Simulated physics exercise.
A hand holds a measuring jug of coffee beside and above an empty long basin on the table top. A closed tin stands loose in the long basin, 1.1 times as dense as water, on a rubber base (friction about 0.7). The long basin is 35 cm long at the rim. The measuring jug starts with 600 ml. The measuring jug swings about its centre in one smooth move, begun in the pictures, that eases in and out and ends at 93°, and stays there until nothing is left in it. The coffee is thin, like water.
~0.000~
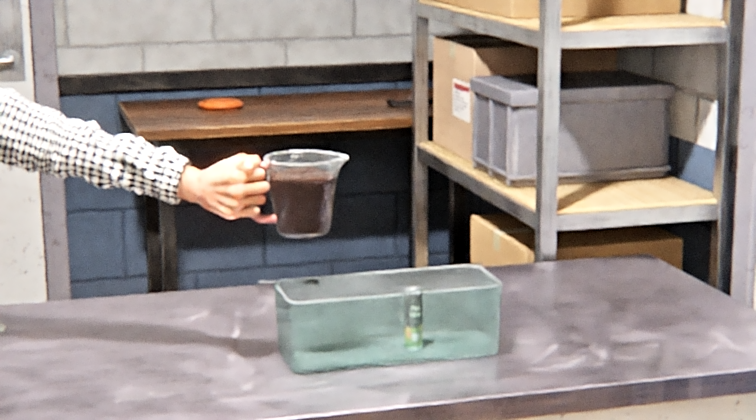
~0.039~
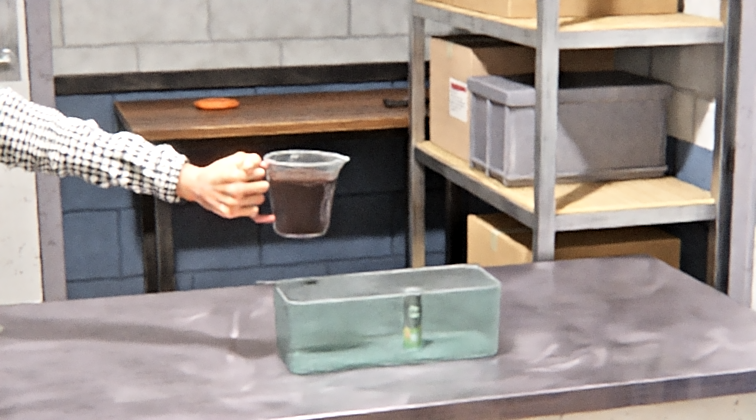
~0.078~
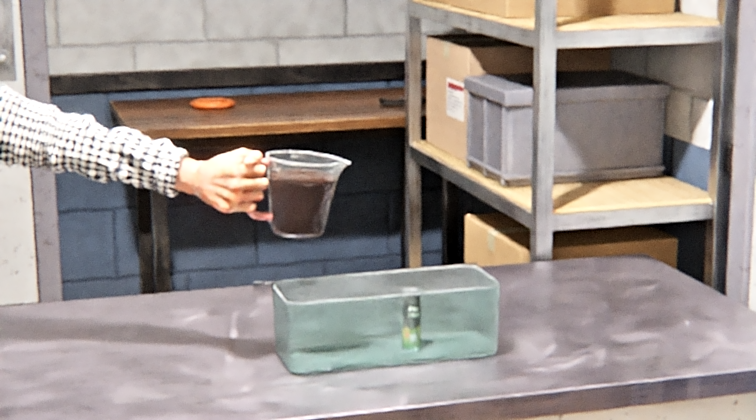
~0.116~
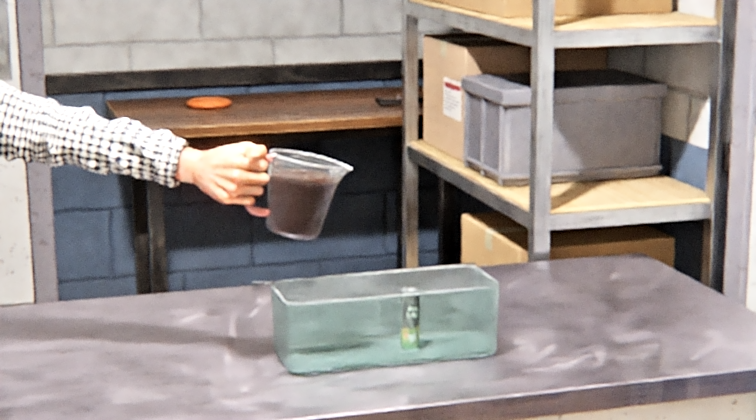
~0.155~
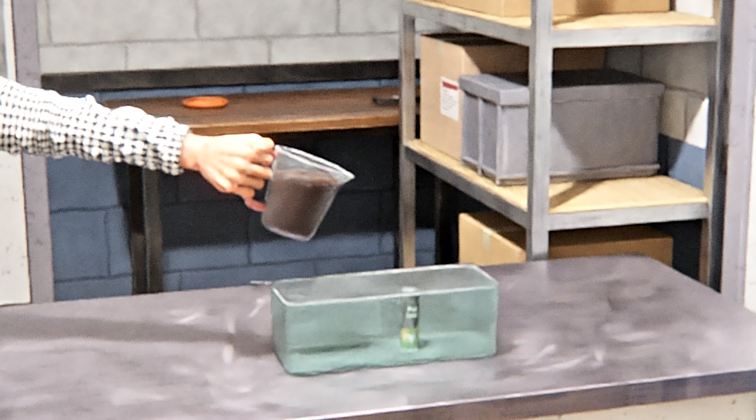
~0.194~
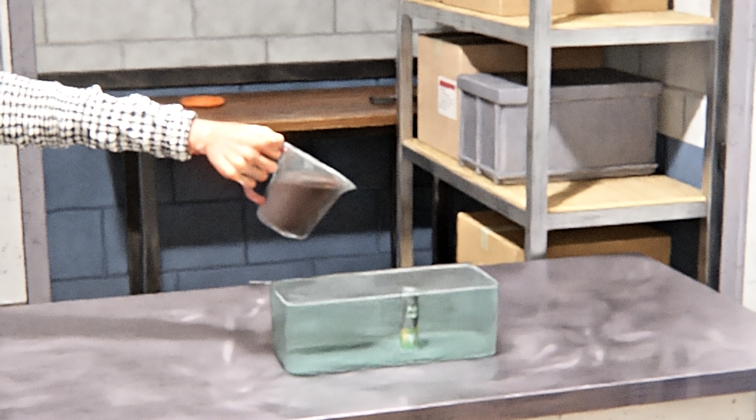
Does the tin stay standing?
It falls.
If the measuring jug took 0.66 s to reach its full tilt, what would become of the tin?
The tin falls.
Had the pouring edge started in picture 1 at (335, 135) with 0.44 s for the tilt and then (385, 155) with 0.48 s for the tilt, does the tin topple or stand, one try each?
First it remains upright; then it keeps standing.
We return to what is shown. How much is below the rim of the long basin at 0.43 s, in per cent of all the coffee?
Near 10 in a hundred.
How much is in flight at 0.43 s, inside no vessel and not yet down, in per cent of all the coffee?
Near 32 in a hundred.
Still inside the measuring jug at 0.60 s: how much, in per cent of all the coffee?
Near 20 in a hundred.
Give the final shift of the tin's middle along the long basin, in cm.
About 7.5 cm.
Then, 0.43 s in, the tilt is 91° and 57 per cent is still to pour; the tin stands where it began.
Then, 0.60 s in, the tilt is 93° and 20 per cent is still to pour; the tin leans 17°.
Then, 0.78 s in, the tilt is 93° and 6 per cent is still to pour; the tin lies on its side.
Then, 0.98 s in, the tilt is 93° and 1 per cent is still to pour; the tin lies on its side.
Finally, the tin lies on its side.
